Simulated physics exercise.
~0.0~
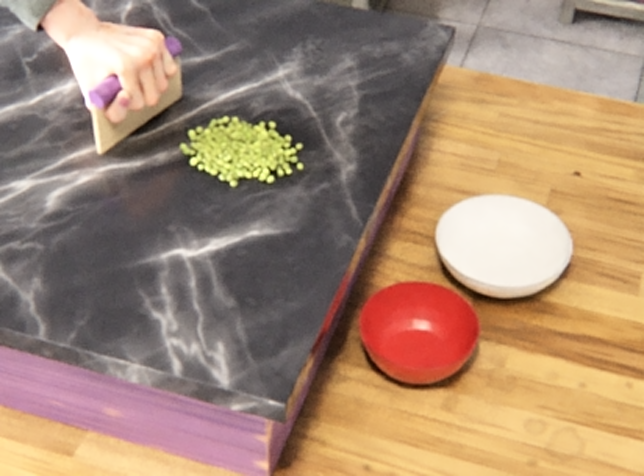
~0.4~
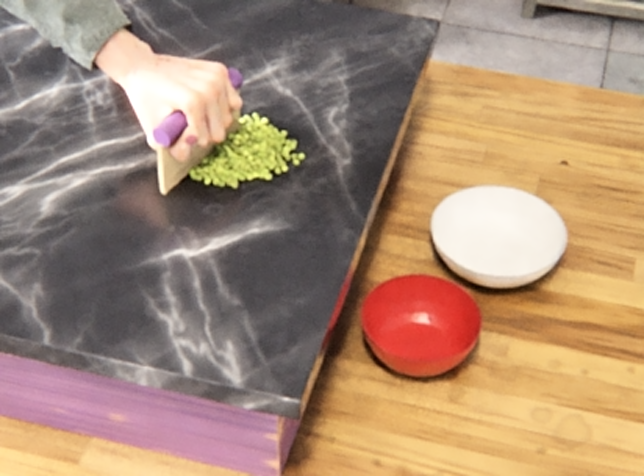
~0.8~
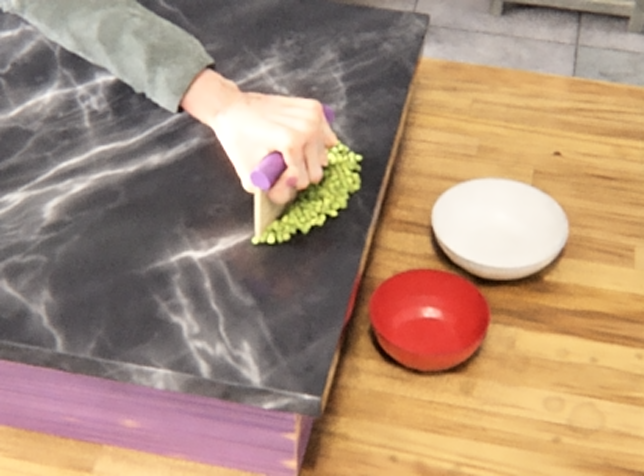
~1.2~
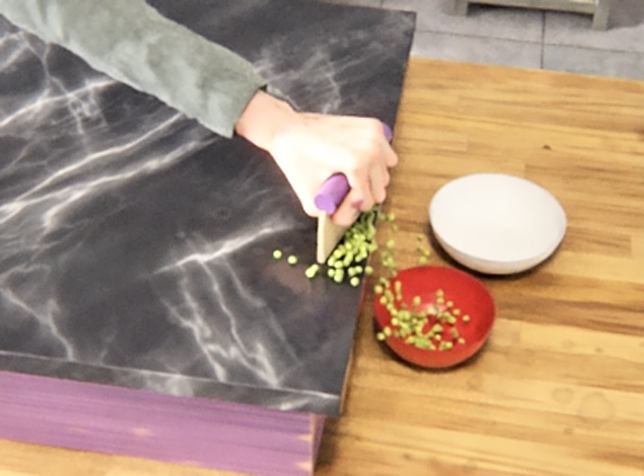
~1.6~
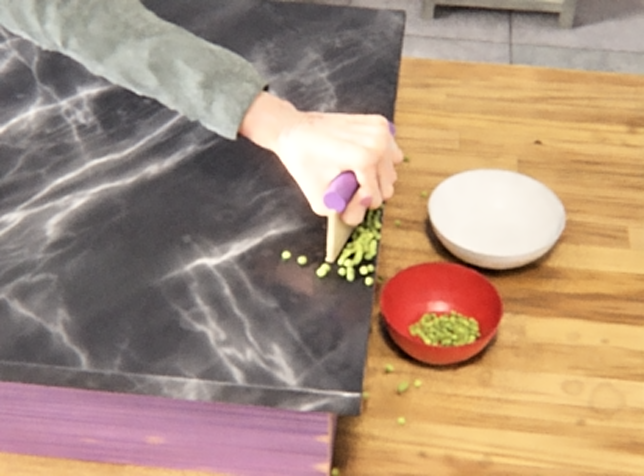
On a dark marble-patterned slab, a hand pushes green pieces rightward with a scraper, some dropping into a red bowl, many staying on top.
